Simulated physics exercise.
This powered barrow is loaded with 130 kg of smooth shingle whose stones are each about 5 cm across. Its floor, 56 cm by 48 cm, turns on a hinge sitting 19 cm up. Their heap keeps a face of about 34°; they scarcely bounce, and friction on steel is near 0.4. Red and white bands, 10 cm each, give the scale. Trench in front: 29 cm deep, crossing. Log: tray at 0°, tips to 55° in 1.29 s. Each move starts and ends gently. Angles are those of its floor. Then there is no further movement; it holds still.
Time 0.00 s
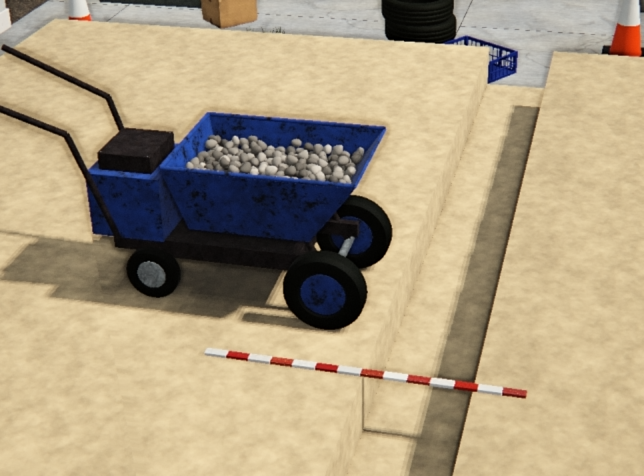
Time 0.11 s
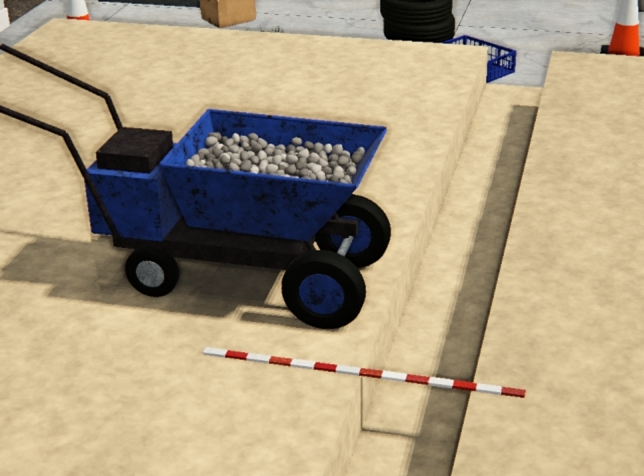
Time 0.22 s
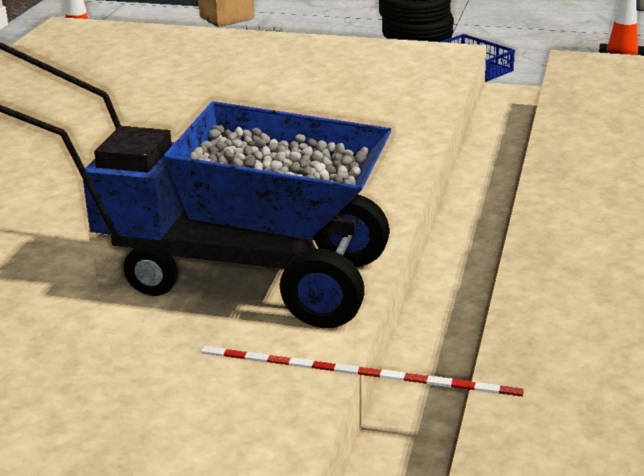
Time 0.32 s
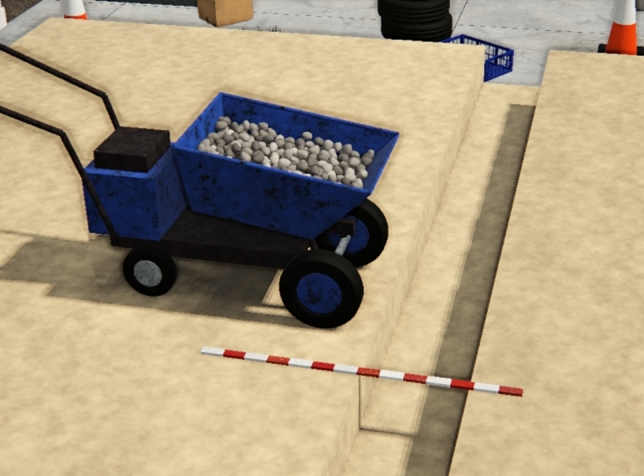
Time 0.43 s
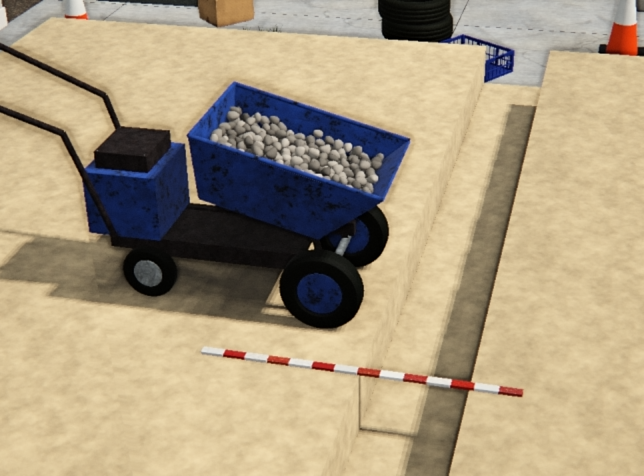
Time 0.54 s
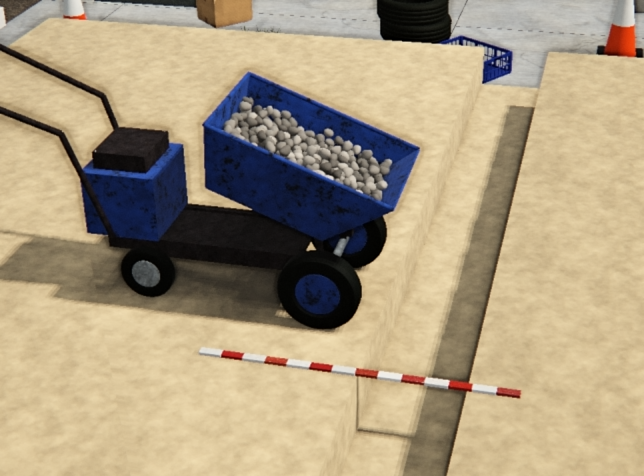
To begin with, a blue powered barrow loaded with smooth grey stones stands still, its tray level, beside a trench and a red and white banded rod. The tray then starts to tilt gently, and its left end rises steadily higher while the right end leans toward the trench, the stones still heaped inside.
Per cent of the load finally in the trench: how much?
Approx. 30 %.
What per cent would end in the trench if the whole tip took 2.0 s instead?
That would give about 35 percent.
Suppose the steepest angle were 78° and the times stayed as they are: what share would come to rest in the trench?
In that case some 40 per cent.
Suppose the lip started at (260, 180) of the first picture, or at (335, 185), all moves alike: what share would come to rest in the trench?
Roughly 50 per cent, then 40 per cent.
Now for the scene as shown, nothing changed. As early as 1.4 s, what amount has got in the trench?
Around 5 per cent of it.
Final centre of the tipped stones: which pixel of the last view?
The middle should be near (478, 352).
After 1.0 s the floor is at 47°; 100 % in the tray; the foremost stones are at (421, 226).
After 1.4 s the floor is at 55°; 91 % in the tray, 7 % in the trench, 2 % past the trench; the foremost stones are at (499, 297).
After 1.7 s the floor is at 55°; 68 % in the tray, 12 % in the trench, 20 % past the trench; the foremost stones are at (575, 323).
After 3.7 s the floor is at 55°; 47 % in the tray, 30 % in the trench, 23 % past the trench; the foremost stones are past the picture's edge.
